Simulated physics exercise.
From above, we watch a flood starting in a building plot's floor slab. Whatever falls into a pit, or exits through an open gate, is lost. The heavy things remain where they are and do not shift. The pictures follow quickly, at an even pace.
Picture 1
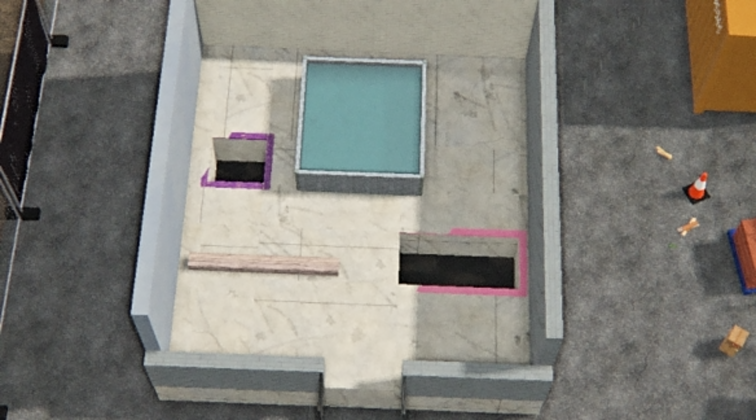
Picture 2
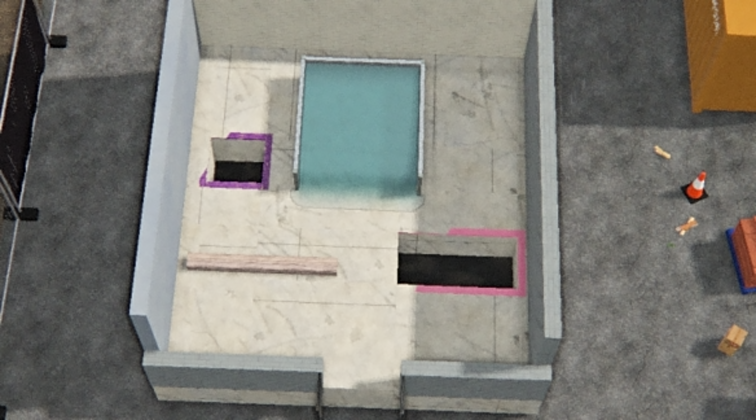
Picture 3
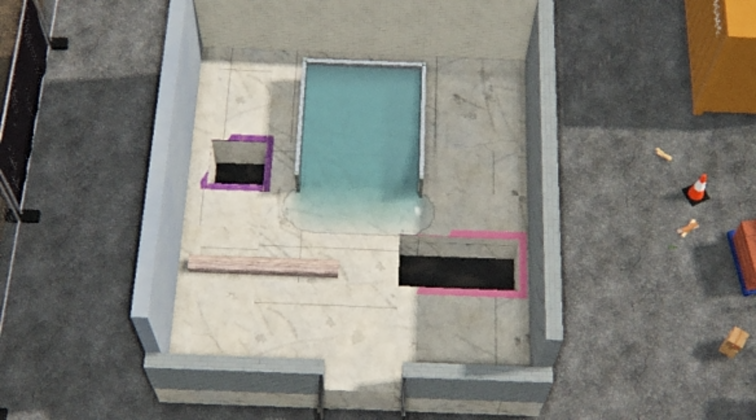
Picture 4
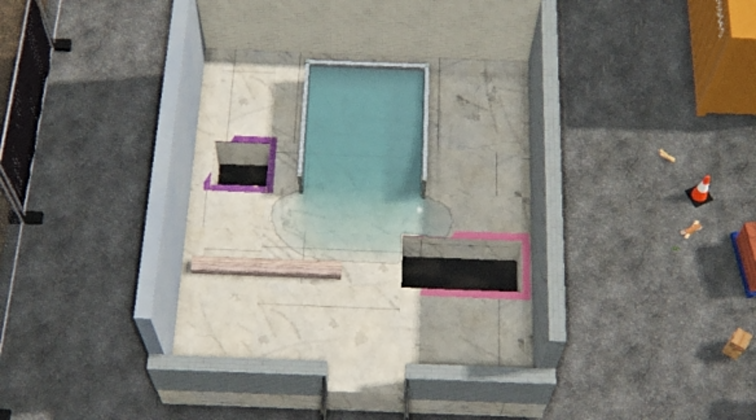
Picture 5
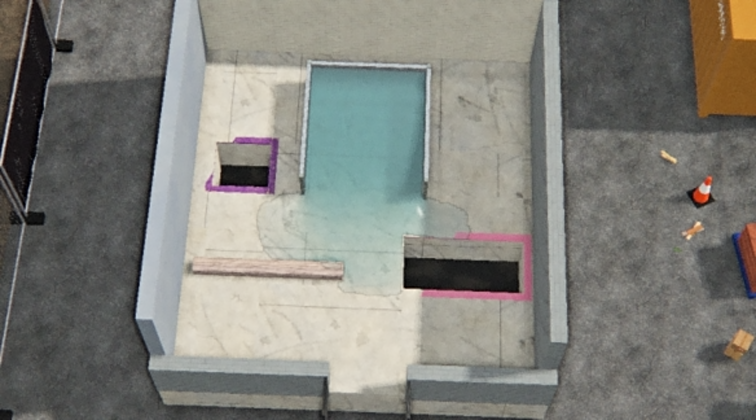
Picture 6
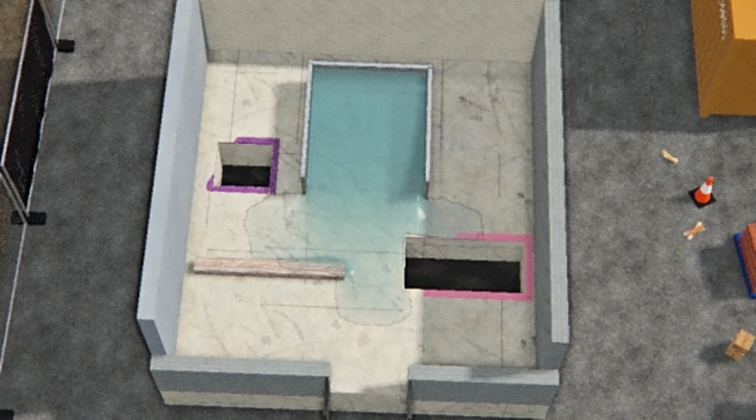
To begin with, water sits still in a rectangular tank inside a walled plot with two dark openings in its floor. The tank's near side opens and water pours onto the slab, spreading outward. It reaches the pink-edged pit and the pinkish bar, then pushes through the gap between them toward the viewer.
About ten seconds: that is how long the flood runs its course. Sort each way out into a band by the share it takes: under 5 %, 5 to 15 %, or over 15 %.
Shares: The gate takes over 15 %; the pink pit takes over 15 %; the purple pit takes 5 to 15 %.
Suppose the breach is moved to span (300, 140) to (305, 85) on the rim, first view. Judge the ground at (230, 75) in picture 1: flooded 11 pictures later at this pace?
Check at the given point: Inundated.
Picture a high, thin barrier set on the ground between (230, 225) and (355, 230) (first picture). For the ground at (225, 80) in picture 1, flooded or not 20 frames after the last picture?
Submerged.
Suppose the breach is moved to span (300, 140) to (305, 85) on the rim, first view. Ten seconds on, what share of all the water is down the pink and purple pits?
Shares: Pink at 6 percent, purple at 50 percent.
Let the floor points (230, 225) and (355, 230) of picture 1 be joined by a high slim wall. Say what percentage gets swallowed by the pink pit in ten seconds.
I'd put the pink pit at roughly 50 %.
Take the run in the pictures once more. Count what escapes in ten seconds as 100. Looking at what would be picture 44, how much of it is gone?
Around 80 percent.
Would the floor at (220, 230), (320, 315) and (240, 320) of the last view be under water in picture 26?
Taking them as listed, I'd call them soaked through, soaked through and soaked through.
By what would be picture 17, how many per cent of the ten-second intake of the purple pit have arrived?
By my reckoning, 0 percent.
A moment on, water covers 30 % of the floor; the gate 1 %, the pink pit 7 %, the purple pit 0 %.
Next, water covers 45 % of the floor; the gate 6 %, the pink pit 14 %, the purple pit 0 %.
Then, water covers 50 % of the floor; the gate 13 %, the pink pit 22 %, the purple pit 2 %.
Later, water covers 60 % of the floor; the gate 18 %, the pink pit 34 %, the purple pit 7 %.
In the end, water covers 60 % of the floor; the gate 20 %, the pink pit 43 %, the purple pit 10 %.
